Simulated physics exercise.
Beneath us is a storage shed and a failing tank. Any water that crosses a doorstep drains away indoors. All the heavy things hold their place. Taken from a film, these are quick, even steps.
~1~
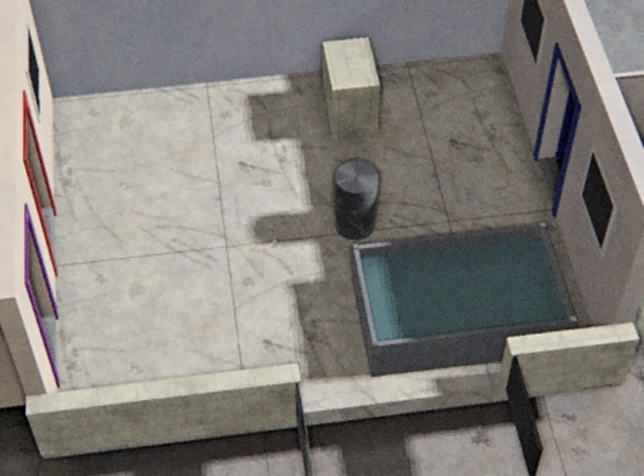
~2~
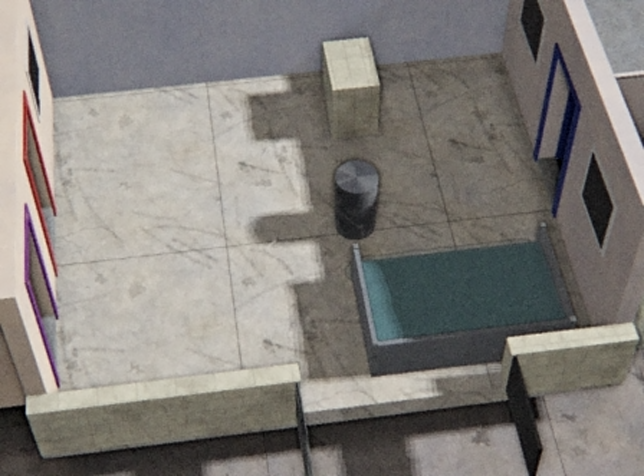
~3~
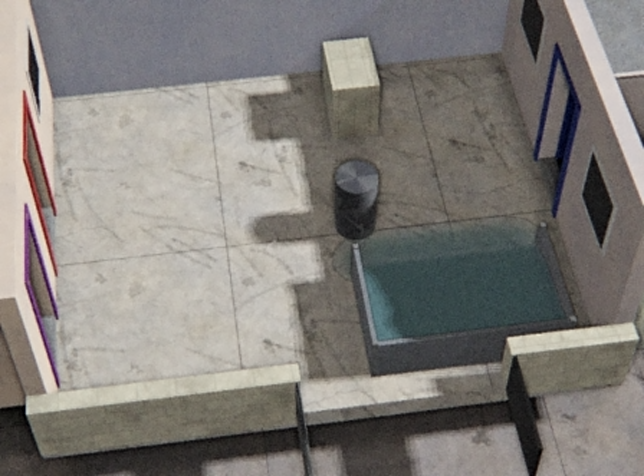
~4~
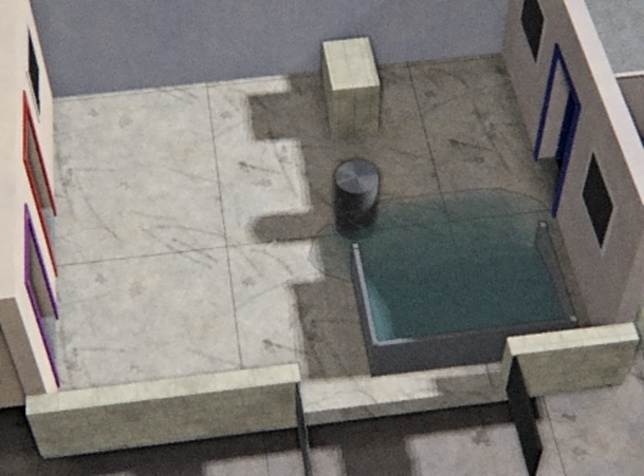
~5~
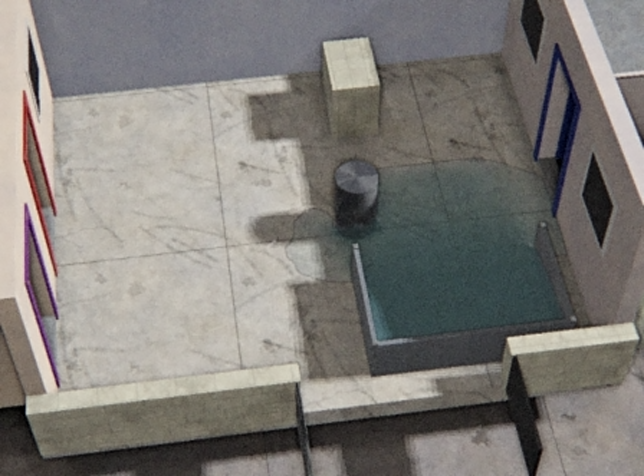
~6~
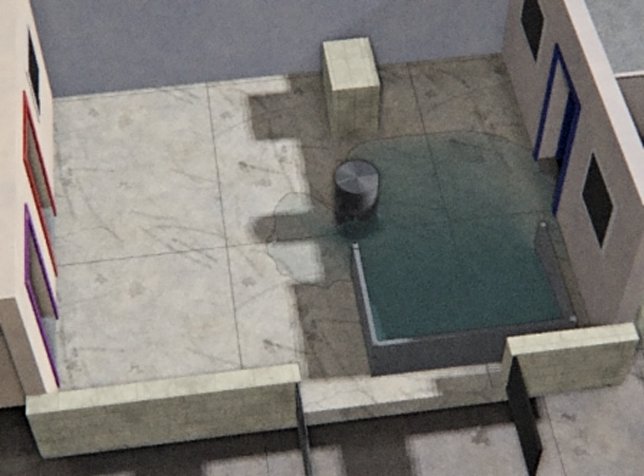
We see a walled space with a full rectangular tank, a dark cylinder and a pale block; the tank's far side opens and water pours out, spreading across the floor toward the back and around the cylinder.
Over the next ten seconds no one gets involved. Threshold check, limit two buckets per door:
My prediction: The purple door will not go over two buckets, the red door will not go over two buckets, the blue door will be deluged.
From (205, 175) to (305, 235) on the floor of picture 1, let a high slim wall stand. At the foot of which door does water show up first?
I'd go with the blue one.
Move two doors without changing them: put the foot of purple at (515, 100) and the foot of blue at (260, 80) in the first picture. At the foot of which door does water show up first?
I reckon it's the purple door.
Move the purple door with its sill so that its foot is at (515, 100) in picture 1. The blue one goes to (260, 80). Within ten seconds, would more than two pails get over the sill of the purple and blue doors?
Note: Purple door overshoots; blue door falls short.
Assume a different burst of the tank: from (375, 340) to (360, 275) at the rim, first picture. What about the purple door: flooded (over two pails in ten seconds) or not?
Note: Purple door admits more.
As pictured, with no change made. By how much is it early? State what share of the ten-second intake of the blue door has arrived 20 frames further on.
I get 45 per cent.
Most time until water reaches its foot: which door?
My pick is the purple door.
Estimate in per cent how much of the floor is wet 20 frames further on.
Estimate: Near 65 %.
A moment on, water covers 40 % of the floor; the purple door not reached, the red door not reached, the blue door under two buckets in.
Next, water covers 55 % of the floor; the purple door not reached, the red door not reached, the blue door under two buckets in.
Then, water covers 65 % of the floor; the purple door not reached, the red door wet at the sill, nothing in, the blue door over two buckets in.
Later, water covers 85 % of the floor; the purple door wet at the sill, nothing in, the red door wet at the sill, nothing in, the blue door over two buckets in.
In the end, water covers 95 % of the floor; the purple door wet at the sill, nothing in, the red door wet at the sill, nothing in, the blue door over two buckets in.
